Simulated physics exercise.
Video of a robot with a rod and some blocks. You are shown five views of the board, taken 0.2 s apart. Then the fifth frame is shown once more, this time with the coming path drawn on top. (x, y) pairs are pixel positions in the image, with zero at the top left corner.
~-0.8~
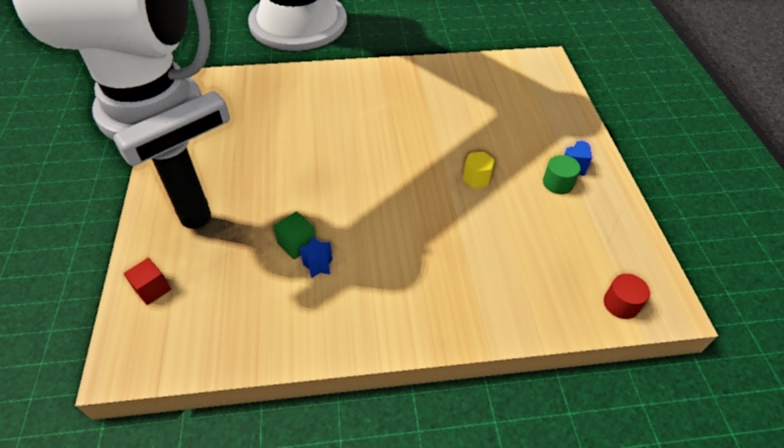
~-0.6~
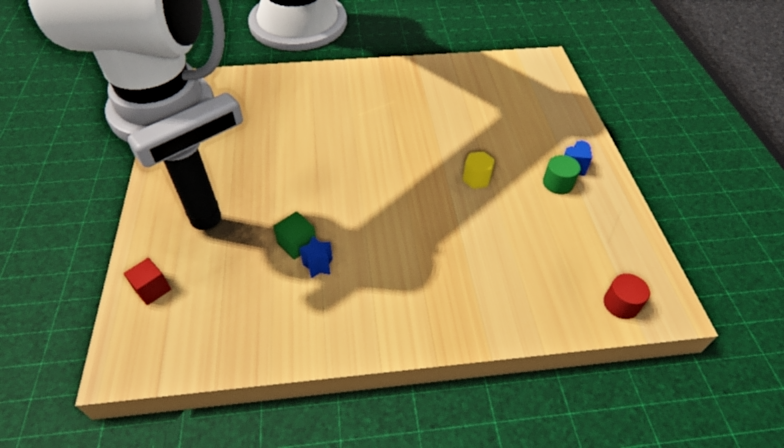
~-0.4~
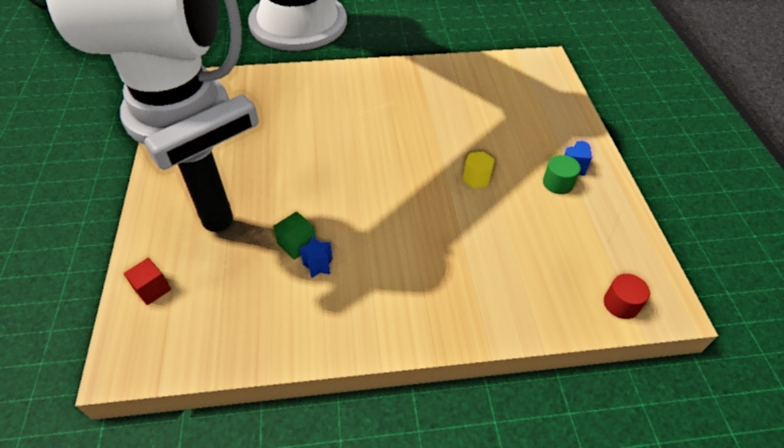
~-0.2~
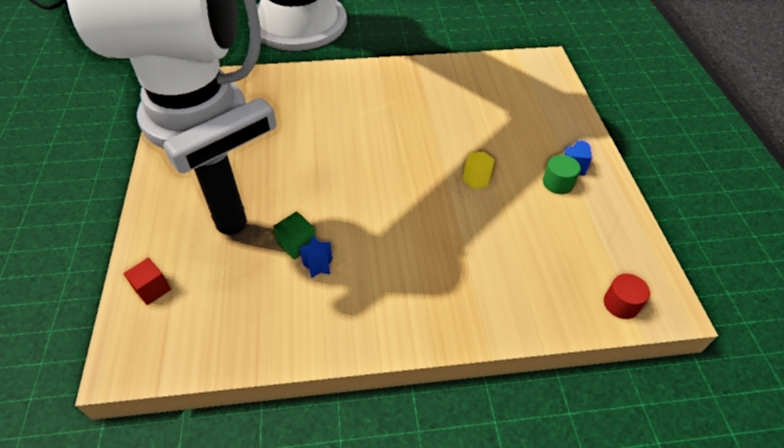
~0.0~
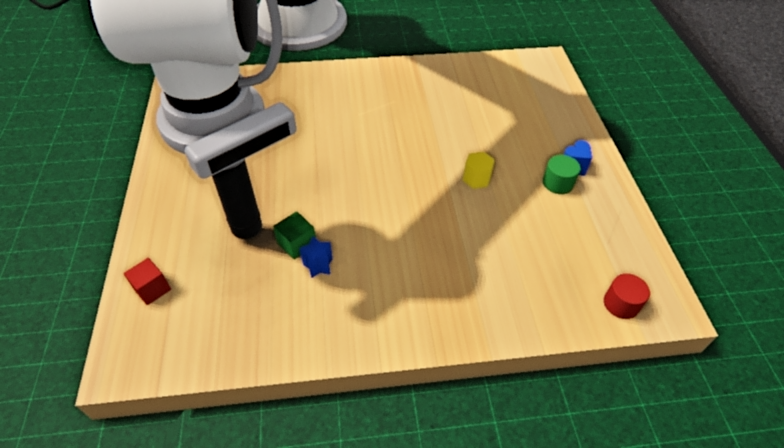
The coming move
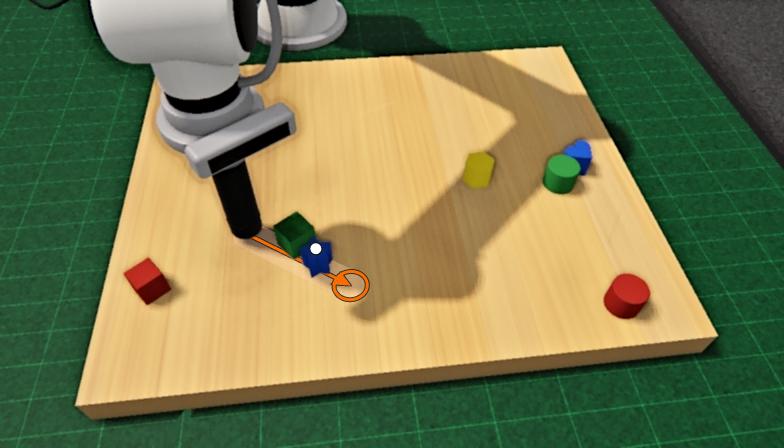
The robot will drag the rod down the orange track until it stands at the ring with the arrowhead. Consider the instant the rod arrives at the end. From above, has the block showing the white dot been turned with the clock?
That would be a yes.
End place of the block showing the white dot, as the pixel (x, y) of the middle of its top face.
Its top middle is near (376, 278).
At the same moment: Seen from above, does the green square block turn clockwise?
Short answer: No.
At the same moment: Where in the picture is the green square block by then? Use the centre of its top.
It comes to (333, 228).
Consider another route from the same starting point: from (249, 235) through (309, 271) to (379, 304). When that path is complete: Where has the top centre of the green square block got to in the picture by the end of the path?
It should be at about (325, 229).
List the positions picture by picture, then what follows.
The first picture shows rod tip (196, 218); block tops, green square block (294, 226); blue star (316, 249).
The second picture shows rod (206, 219); blocks unchanged.
The third picture shows rod (218, 221); blocks unchanged.
The fourth picture shows rod (232, 224); blocks unchanged.
The fifth picture shows rod (247, 228); green square block (294, 226); blue star (316, 249).
Path on the board, from (249, 235) directly to (351, 285); the dot is on the blue star.
The first path, step by step. One third of the way, rod (280, 244); green square block (314, 228), turned 30° anticlockwise; blue star (323, 251), turned 35° clockwise.
Two thirds of the way, rod (315, 261); green square block (332, 229), turned 95° anticlockwise; blue star (339, 260), turned 55° clockwise.
At the end, rod (350, 278); green square block (333, 228), turned 100° anticlockwise; blue star (376, 278), turned 55° clockwise.
